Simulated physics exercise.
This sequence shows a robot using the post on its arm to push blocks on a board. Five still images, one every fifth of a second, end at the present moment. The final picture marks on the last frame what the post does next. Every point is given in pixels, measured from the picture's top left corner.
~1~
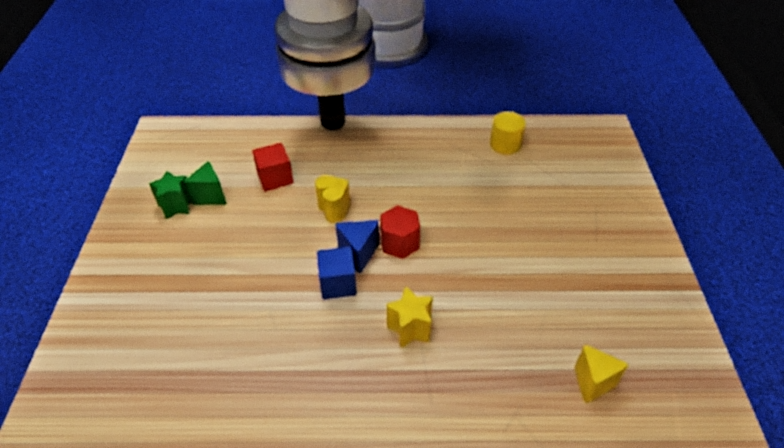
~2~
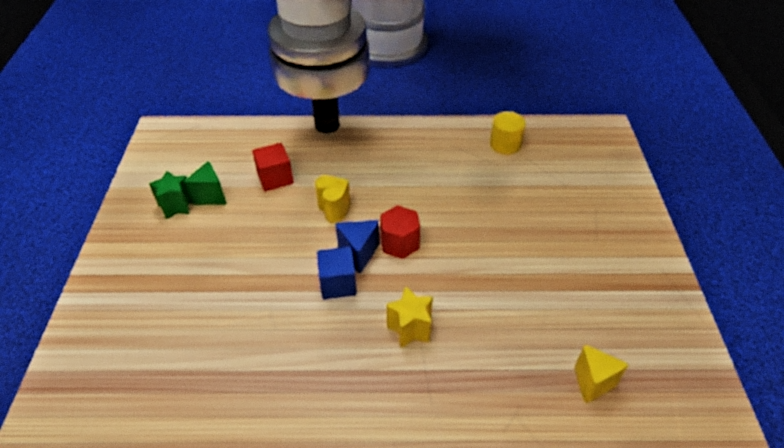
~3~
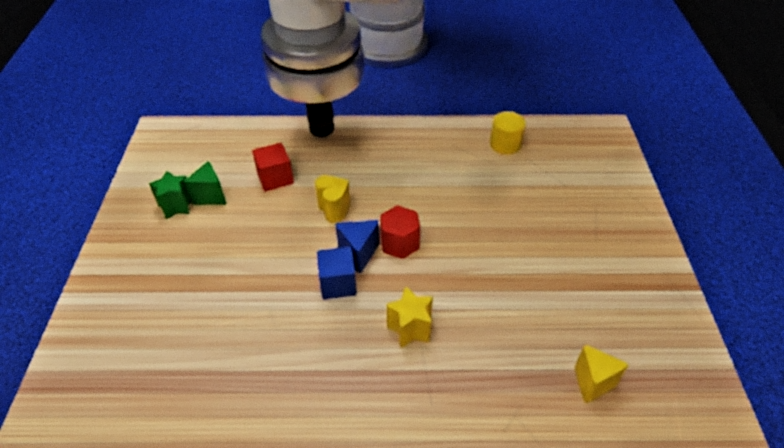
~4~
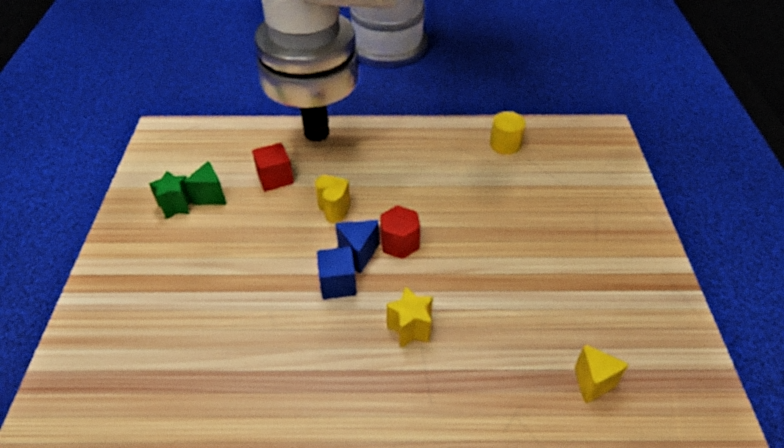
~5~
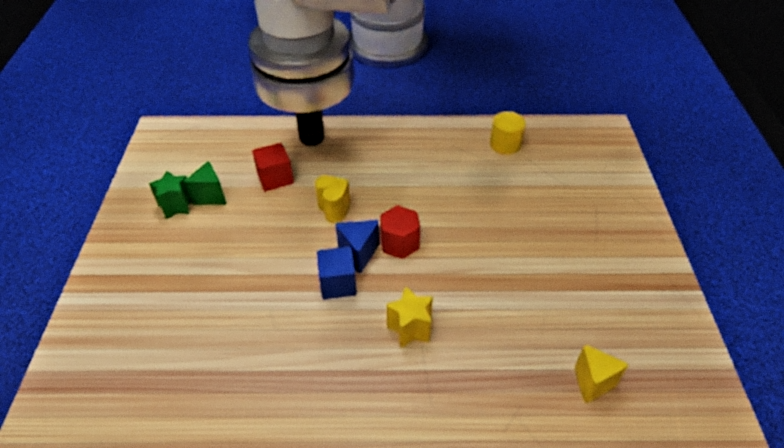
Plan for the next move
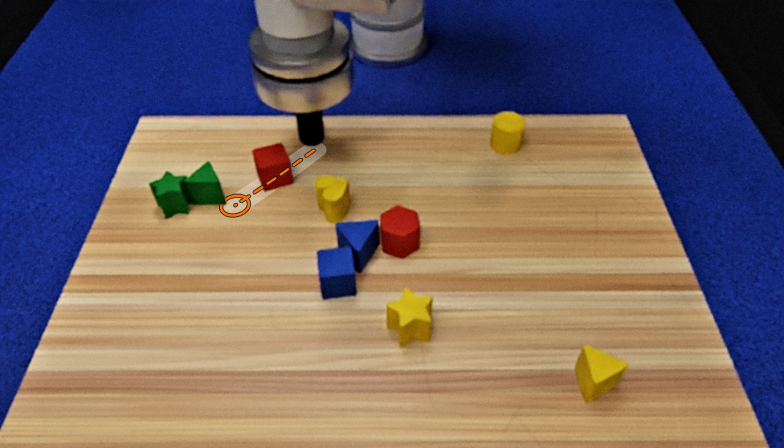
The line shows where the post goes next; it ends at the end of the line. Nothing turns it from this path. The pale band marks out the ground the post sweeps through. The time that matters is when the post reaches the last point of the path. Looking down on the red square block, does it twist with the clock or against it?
Seen from above, counterclockwise.
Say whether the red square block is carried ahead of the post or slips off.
By the time the path ends, the red square block is still sitting right in front of the post.
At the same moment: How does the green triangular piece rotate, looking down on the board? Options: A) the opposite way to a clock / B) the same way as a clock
B (the same way as a clock)
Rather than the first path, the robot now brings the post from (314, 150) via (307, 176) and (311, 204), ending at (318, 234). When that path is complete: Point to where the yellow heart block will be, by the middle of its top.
Most likely (348, 201).
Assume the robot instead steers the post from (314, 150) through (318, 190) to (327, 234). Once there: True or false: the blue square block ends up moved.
False - the claim does not hold.
Drawn move, straight from (314, 150) to (235, 205).
What follows on the original path. One third of the way, post (287, 157); red square block (262, 159), turned 15° anticlockwise.
Two thirds of the way, post (260, 175); green star-shaped block (165, 183); green triangular piece (200, 176), turned 15° clockwise; red square block (234, 179), turned 25° anticlockwise.
At the end, post (232, 194); green star-shaped block (164, 182), turned 20° anticlockwise; green triangular piece (194, 181), turned 55° clockwise; red square block (206, 201), turned 35° anticlockwise; yellow heart block still.
